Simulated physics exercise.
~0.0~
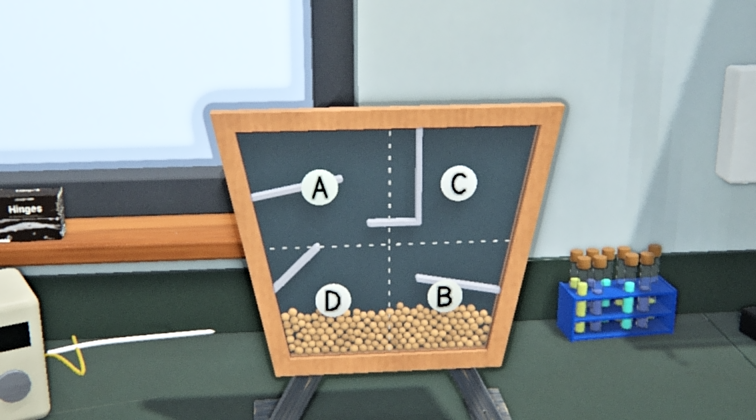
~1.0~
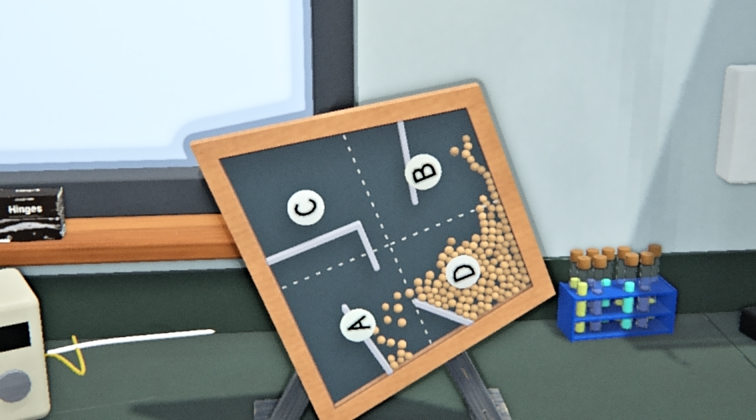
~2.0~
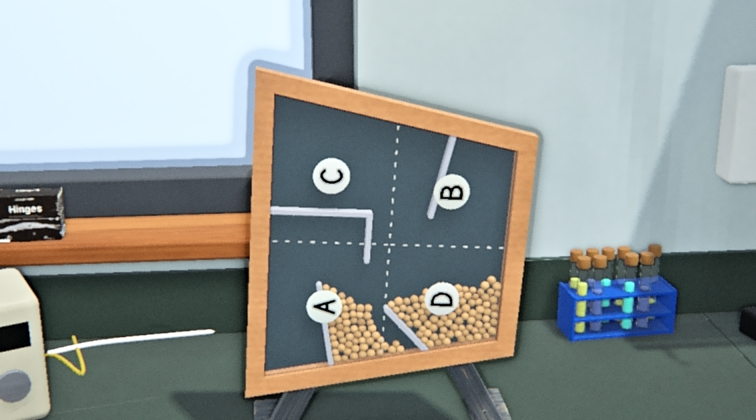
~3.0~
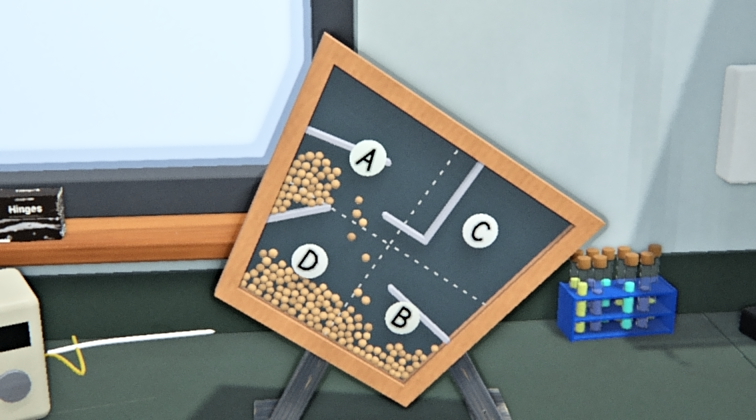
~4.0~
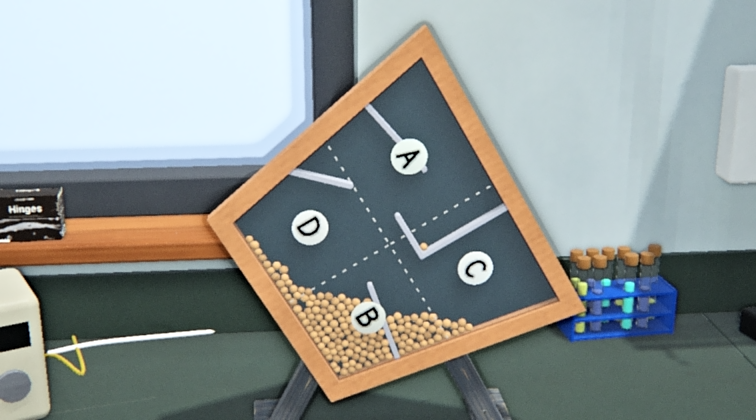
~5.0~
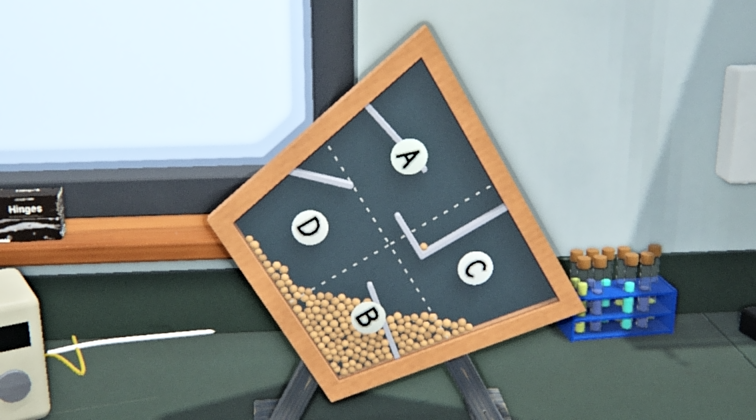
Wooden beads tumbling inside a lettered box as it tilts left, swings back right and stops, most resting in quarter B.
